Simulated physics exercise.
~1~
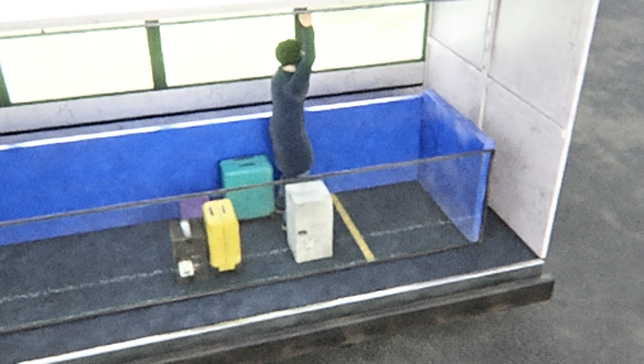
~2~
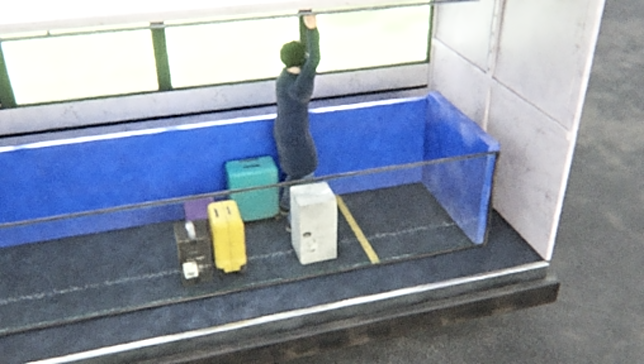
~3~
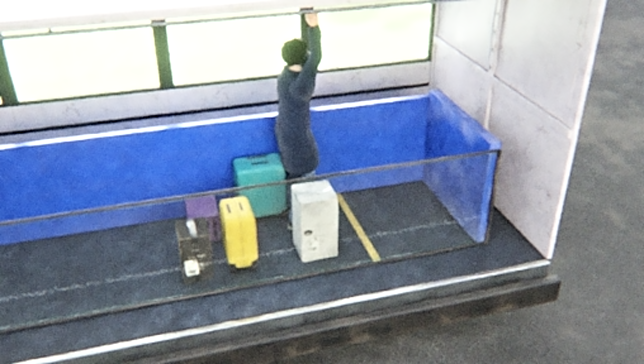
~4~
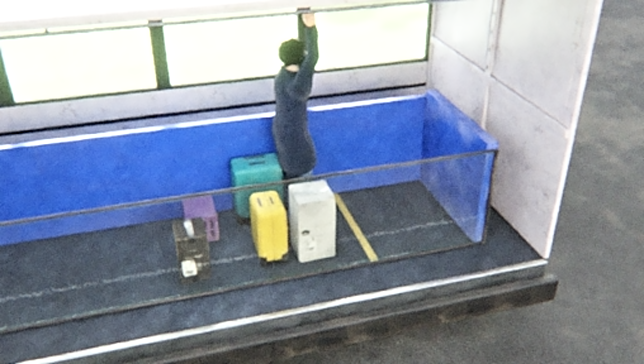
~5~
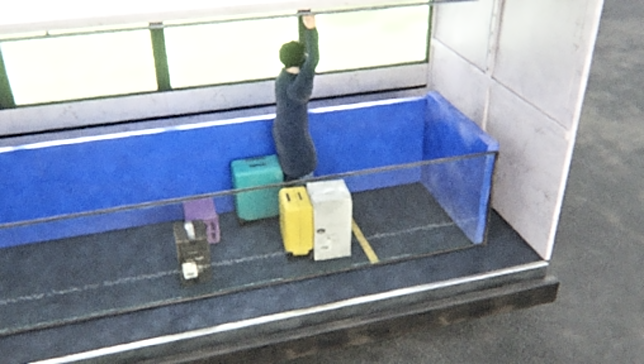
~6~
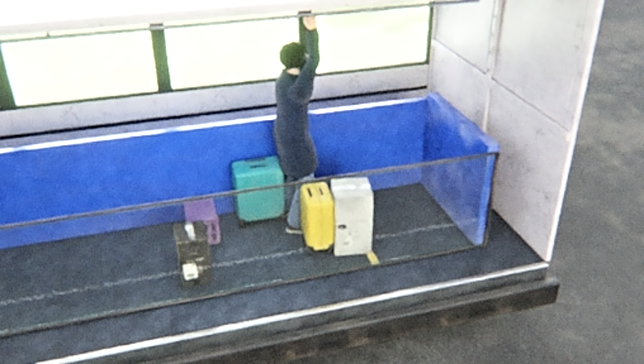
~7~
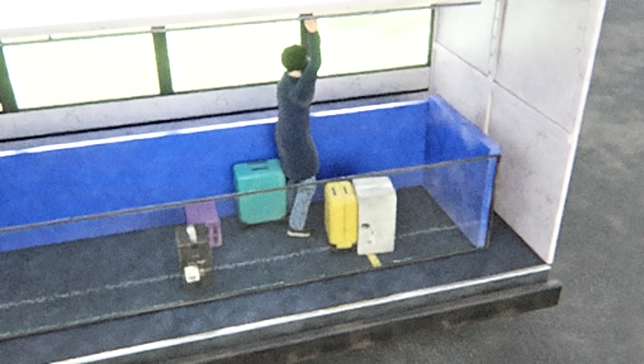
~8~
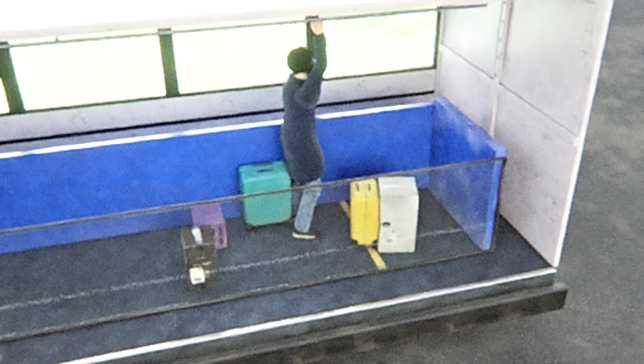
Person holding overhead rail as yellow case rolls right up to white tall bag, both then moving right past yellow floor line.
